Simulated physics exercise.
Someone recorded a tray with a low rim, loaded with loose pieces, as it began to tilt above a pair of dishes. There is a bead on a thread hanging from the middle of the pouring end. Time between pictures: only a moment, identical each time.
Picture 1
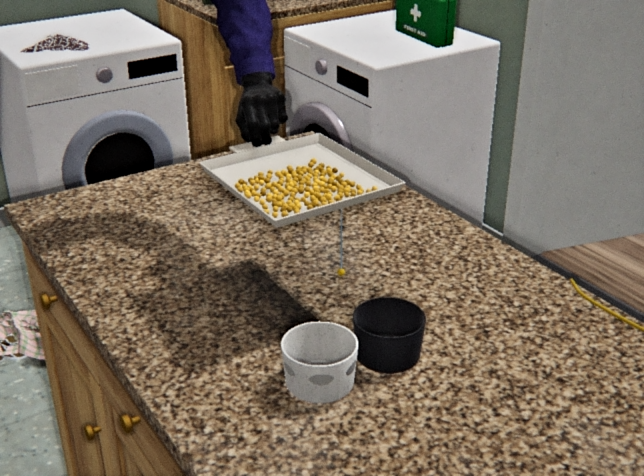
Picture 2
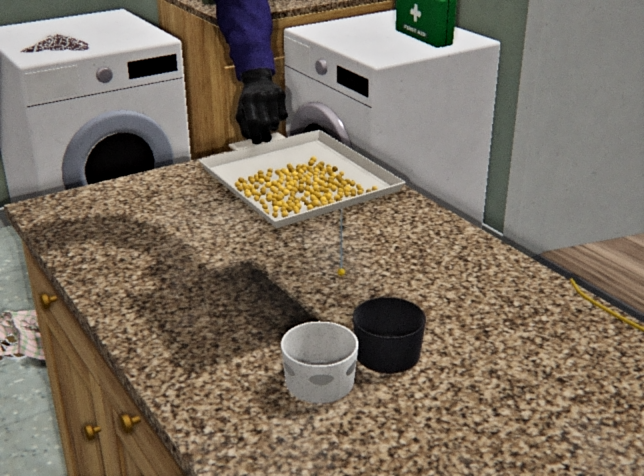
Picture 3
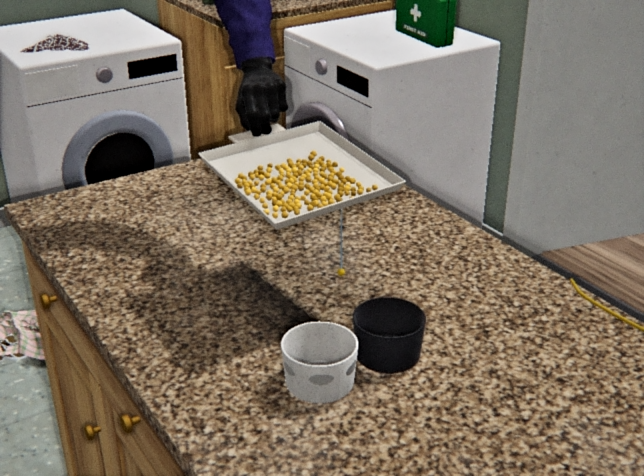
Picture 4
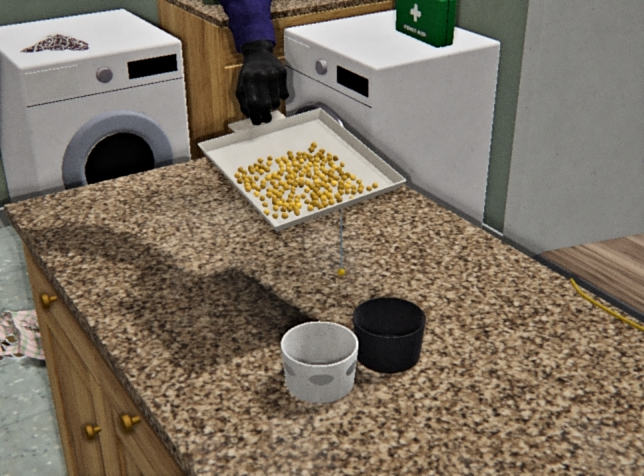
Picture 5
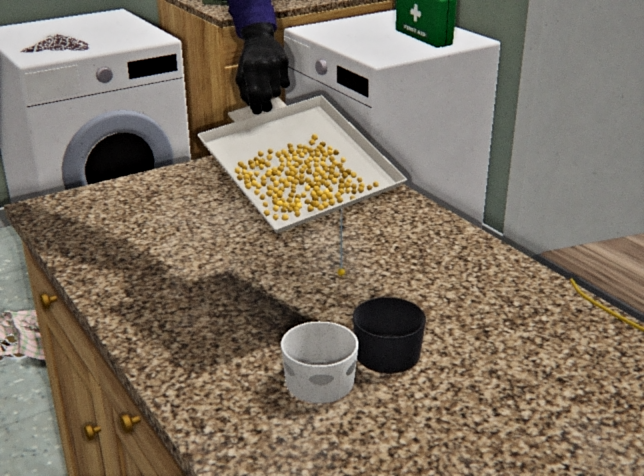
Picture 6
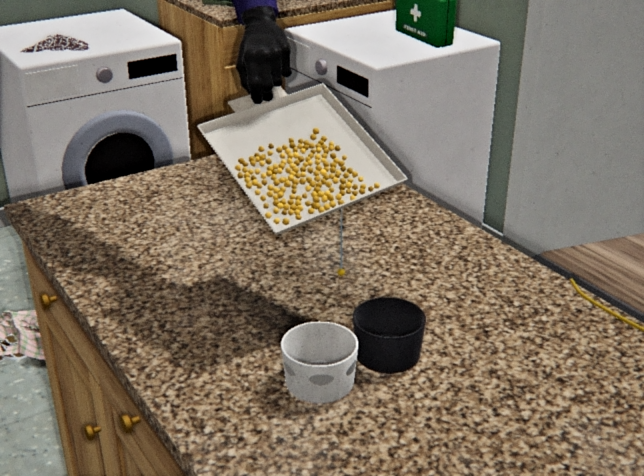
Laundry room counter, a black-gloved hand gradually tilting a white tray of small yellow balls above a white and a black dish.
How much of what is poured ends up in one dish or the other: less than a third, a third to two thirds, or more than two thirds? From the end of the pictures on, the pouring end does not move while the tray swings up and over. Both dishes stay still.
Less than a third.
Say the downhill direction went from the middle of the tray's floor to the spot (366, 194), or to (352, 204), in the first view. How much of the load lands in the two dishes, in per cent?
0 % and 10 %.
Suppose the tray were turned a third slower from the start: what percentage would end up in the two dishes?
It would come out near 0 per cent.
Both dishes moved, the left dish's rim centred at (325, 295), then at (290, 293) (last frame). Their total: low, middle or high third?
Between a third and two thirds, then in the middle band.
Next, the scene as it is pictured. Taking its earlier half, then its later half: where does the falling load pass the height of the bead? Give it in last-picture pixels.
The first part passes (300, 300); everything after passes (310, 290).
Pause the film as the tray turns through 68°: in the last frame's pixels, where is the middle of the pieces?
Somewhere around pixel (307, 201) in the last picture.
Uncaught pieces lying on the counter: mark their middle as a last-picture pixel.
Near (308, 346).
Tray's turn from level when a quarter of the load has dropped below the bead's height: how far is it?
Angle reached: About 90°.
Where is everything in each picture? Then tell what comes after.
The first picture shows corners of the pouring end (277, 217) and (399, 182), level; middle of the load (302, 187), puffed corn balls; left dish (340, 379); right dish (411, 350); bead on its thread (341, 272).
The second picture shows corners of the pouring end (277, 218) and (399, 181), level; middle of the load (302, 186).
The third picture shows corners of the pouring end (277, 220) and (399, 180), tipped barely, lowest at the left corner; middle of the load (302, 184).
The fourth picture shows corners of the pouring end (277, 222) and (400, 179), tipped a little, lowest at the left corner; middle of the load (302, 180).
The fifth picture shows corners of the pouring end (277, 225) and (400, 178), tipped clearly, lowest at the left corner; middle of the load (302, 176).
The sixth picture shows corners of the pouring end (277, 227) and (401, 177), tipped clearly, lowest at the left corner; middle of the load (303, 175), roughly a quarter on the move; left dish (340, 379); right dish (411, 350).
Just after the last frame, tray tipped steeply; almost all on the tray; about a tenth in the air.
A moment on, tray tipped past a quarter turn; just a few in the left dish; just a few in the right dish; the larger part outside both; roughly a quarter in the air.
Further on, tray tipped past a quarter turn; just a few in the left dish; just a few in the right dish; almost all outside both.
When it is over, tray tipped past a quarter turn; just a few in the left dish; just a few in the right dish; almost all outside both.
